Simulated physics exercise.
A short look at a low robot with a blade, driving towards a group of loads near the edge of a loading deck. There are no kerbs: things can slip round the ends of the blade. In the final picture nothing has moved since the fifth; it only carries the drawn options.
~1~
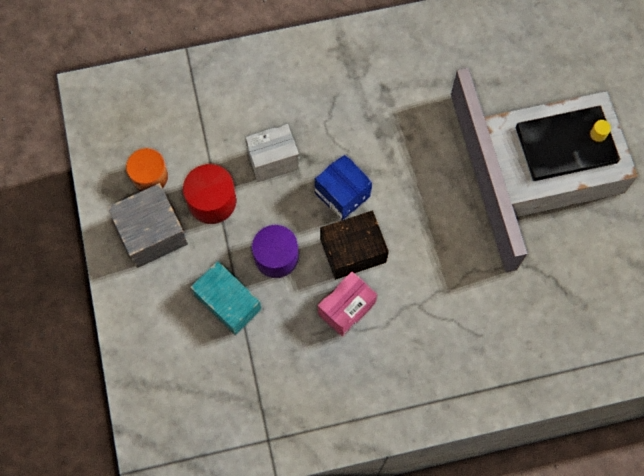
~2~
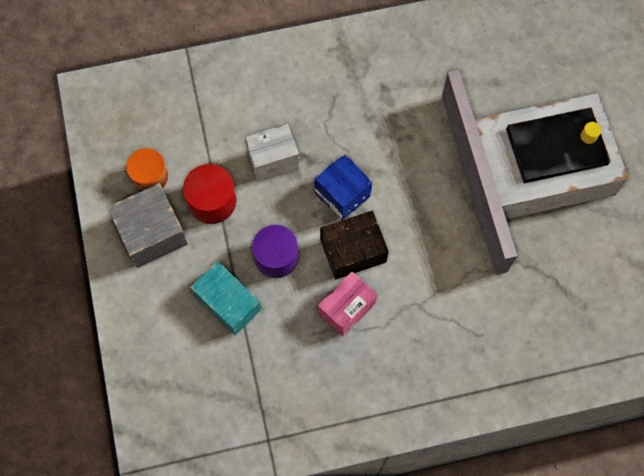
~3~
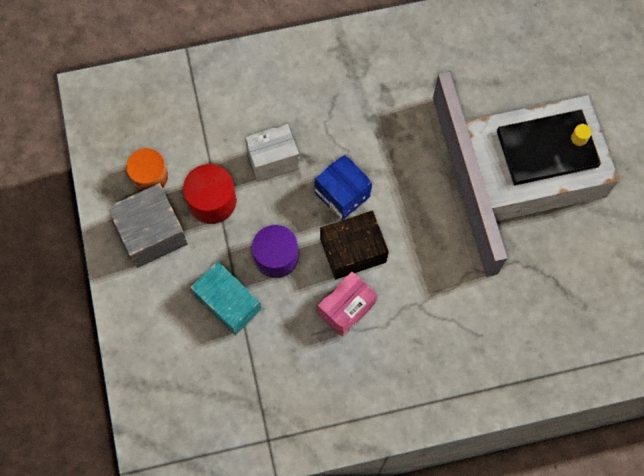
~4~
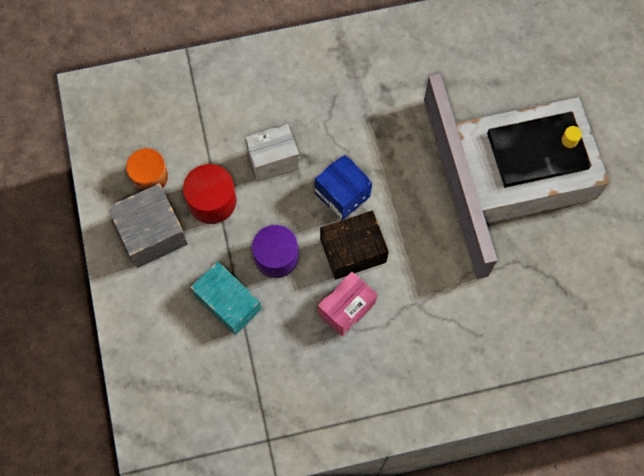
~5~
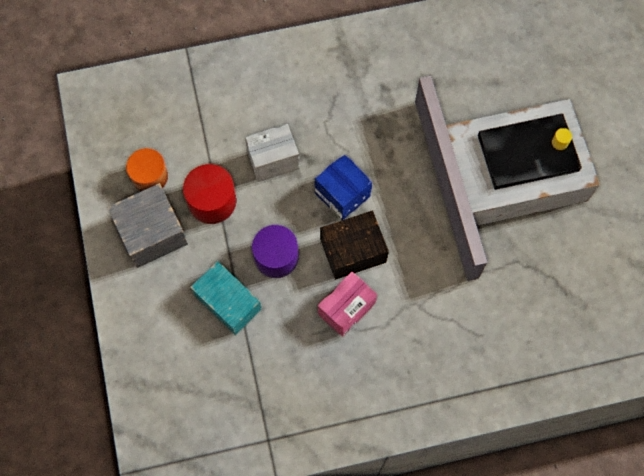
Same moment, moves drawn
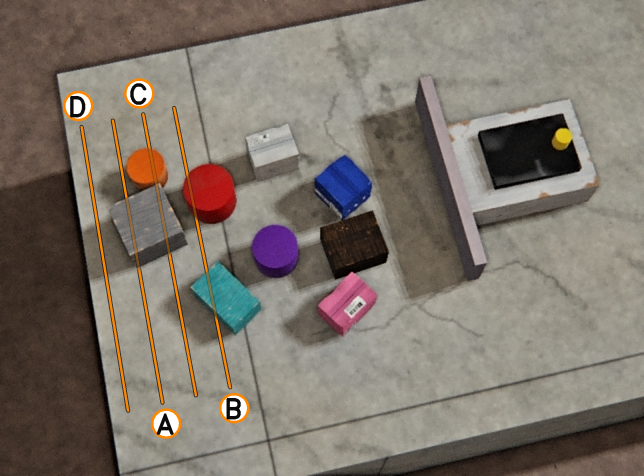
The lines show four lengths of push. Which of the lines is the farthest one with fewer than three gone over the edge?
Stop at C.
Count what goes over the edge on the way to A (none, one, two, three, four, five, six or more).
Four.
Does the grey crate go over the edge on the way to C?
Yes.
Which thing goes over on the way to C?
The grey crate.
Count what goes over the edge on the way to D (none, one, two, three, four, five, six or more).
By then, six or more.
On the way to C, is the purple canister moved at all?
Yes.
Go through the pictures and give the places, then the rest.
Orange pail (147, 171); blue parcel (343, 187); white box (272, 154), in the first picture.
Robot (552, 146); red canister (210, 195), in the second picture.
Robot (542, 148); pink parcel (347, 305), in the third picture.
Robot (532, 150); grey crate (149, 226), in the fourth picture.
Robot (523, 152); orange pail (147, 171); blue parcel (343, 187); white box (272, 154), in the fifth picture.
On the copy, A at (136, 254); B at (201, 241); C at (168, 248); D at (104, 262).
On C. First, robot (422, 173); pink parcel (341, 307); blue parcel (315, 185).
Then, robot (319, 196); grey crate (126, 235); purple canister (171, 269).
Finally, robot (240, 212); grey crate over the edge; purple canister (93, 294); one fallen.
By contrast, A drops four; B is within the limit but short; D drops eight.
